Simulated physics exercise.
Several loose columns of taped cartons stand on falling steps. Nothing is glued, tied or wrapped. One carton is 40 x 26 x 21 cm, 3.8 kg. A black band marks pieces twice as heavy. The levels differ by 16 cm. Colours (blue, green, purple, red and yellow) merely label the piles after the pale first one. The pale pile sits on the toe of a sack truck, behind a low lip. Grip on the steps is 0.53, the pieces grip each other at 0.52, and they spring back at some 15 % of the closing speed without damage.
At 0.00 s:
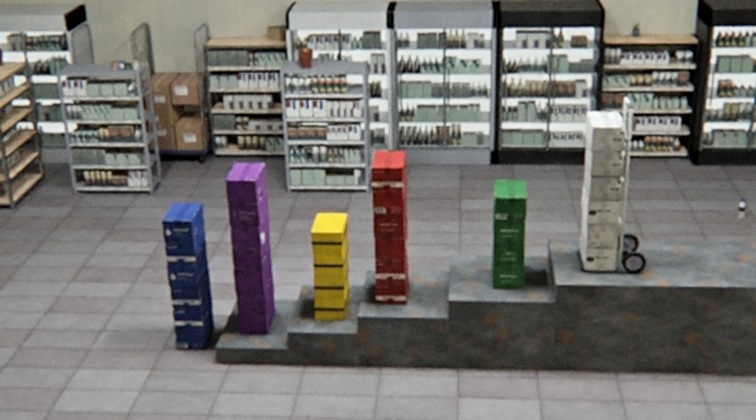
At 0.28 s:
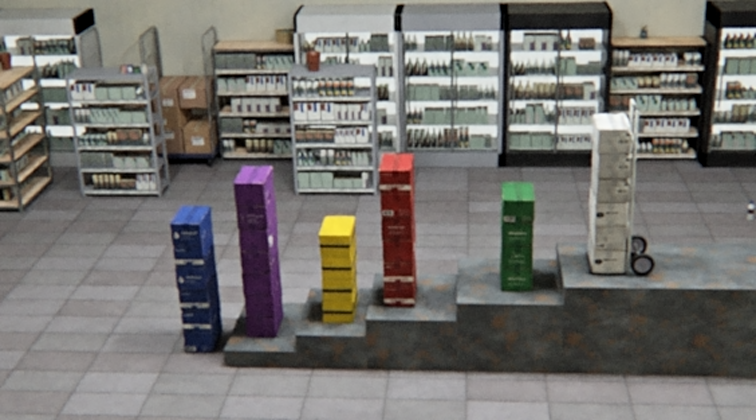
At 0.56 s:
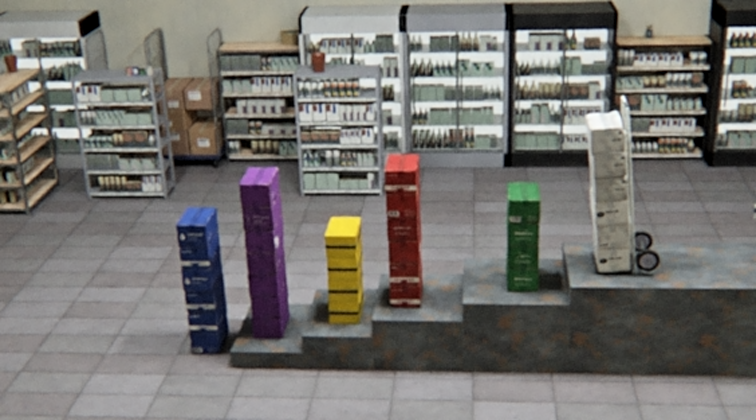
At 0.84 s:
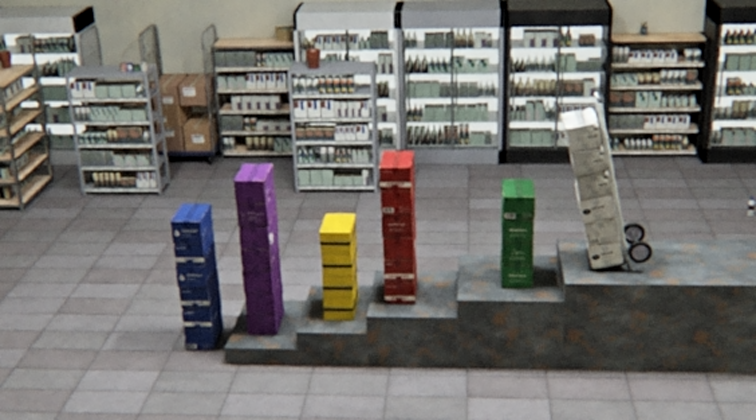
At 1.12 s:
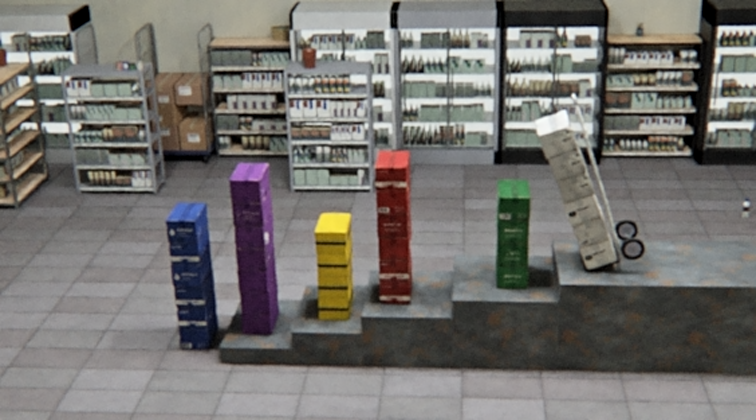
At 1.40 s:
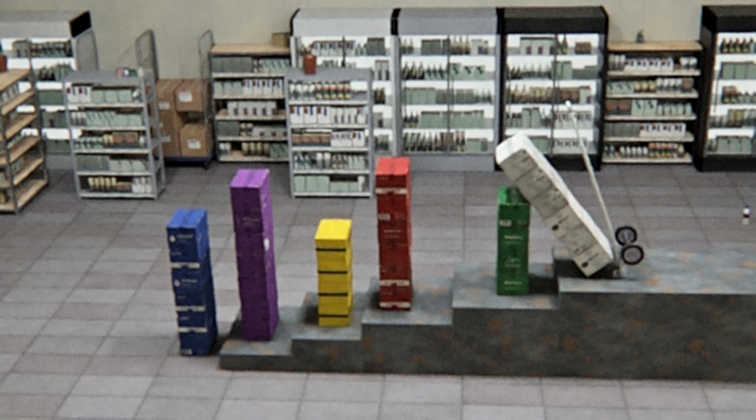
A tall white stack of boxes on the top step tilted left along with its hand truck, slowly then more steeply, leaning over the green stack while the other colored stacks stood still.
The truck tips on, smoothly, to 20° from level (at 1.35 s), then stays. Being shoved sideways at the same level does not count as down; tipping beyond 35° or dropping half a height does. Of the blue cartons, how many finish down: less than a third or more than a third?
It comes to less than a third.
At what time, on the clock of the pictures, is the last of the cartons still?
Around 5.0 s.
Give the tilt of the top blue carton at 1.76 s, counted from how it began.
Some 0°.
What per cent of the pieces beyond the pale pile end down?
Near 20 per cent.
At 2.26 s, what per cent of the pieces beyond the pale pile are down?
At that moment 15 per cent.
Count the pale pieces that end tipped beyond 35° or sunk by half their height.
6 of them.
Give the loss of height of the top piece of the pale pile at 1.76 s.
Some 80 cm lower.
Around 1.76 s, 6 of the pale pile down; none of the 6 blue cartons down (0 of 27 in all colours); top blue carton unmoved; top green carton tipped 10°.
Around 2.26 s, 6 of the pale pile down; none of the 6 blue cartons down (4 of 27 in all colours); top blue carton unmoved; top green carton tipped 48°, 20 cm lower.
Around 3.44 s, 6 of the pale pile down; none of the 6 blue cartons down (6 of 27 in all colours); top blue carton unmoved; top green carton tipped 45°, 51 cm lower.
Finally (5.2 s), 6 of the pale pile down; none of the 6 blue cartons down (6 of 27 in all colours); top blue carton unmoved; top red carton on its side. That is 0 per cent. Seen by the last camera, middles, top blue carton near (188, 229), top red carton near (297, 300).
